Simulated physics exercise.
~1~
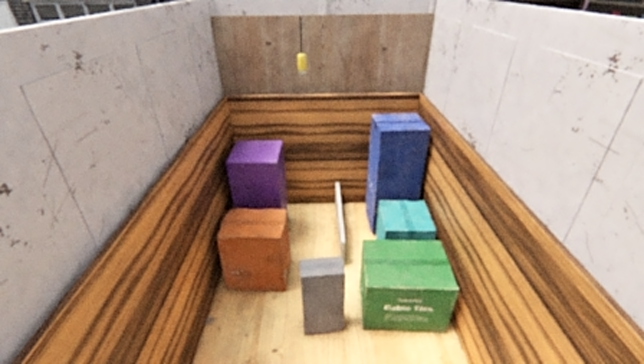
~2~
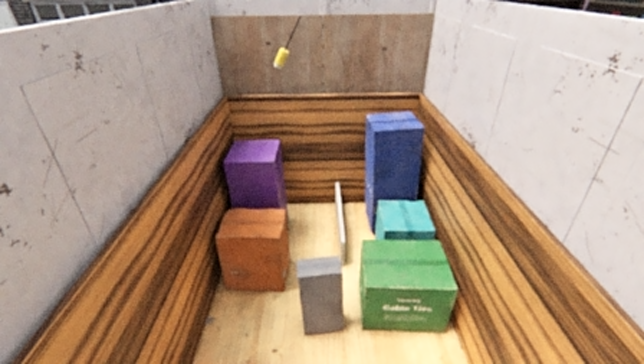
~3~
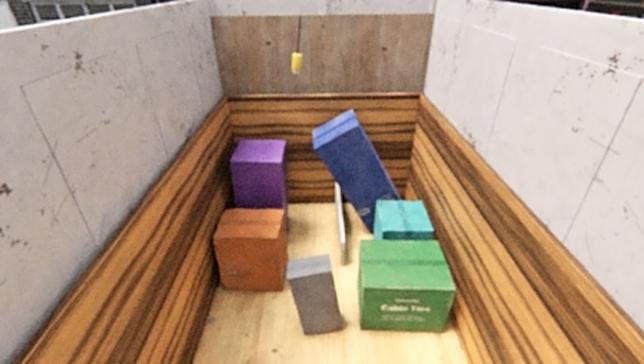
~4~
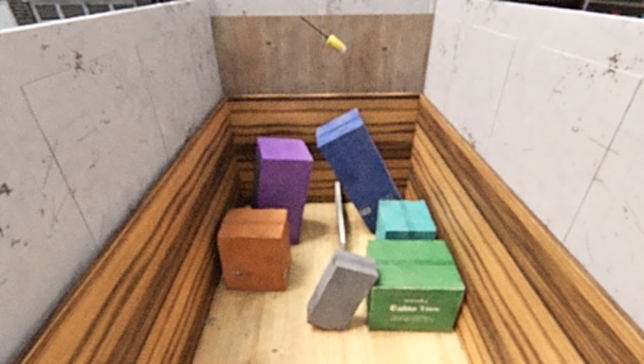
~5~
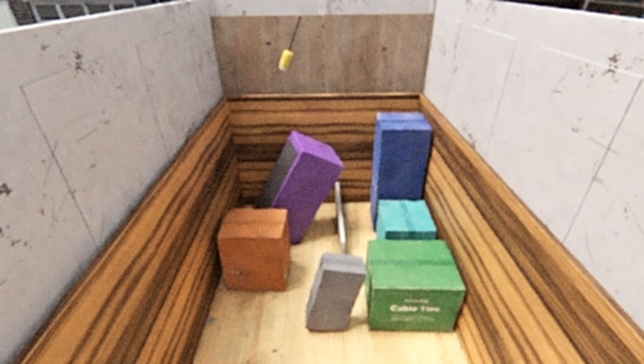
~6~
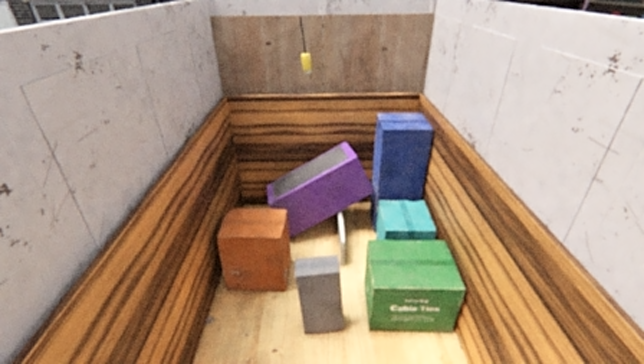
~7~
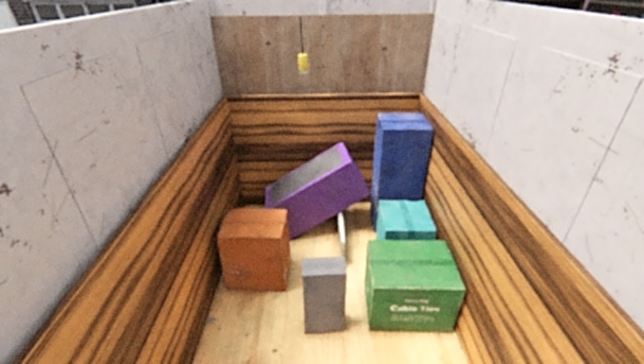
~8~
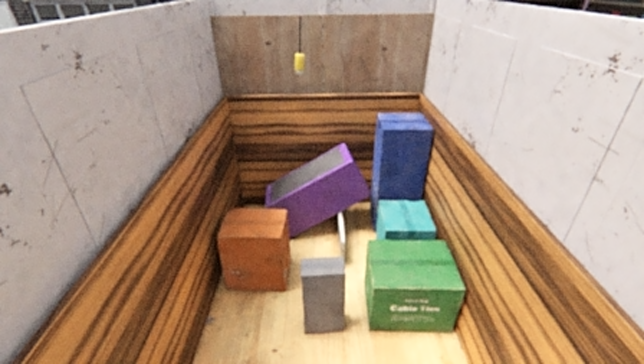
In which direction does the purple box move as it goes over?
The purple box moves to the right, tipping away from the left wall toward the blue box.
A tall blue box tips left and rocks back upright in a van's load bay, while a grey box wobbles and settles upright. A purple box topples right and ends tipped over near the blue one, with the orange, green and turquoise boxes still in place.
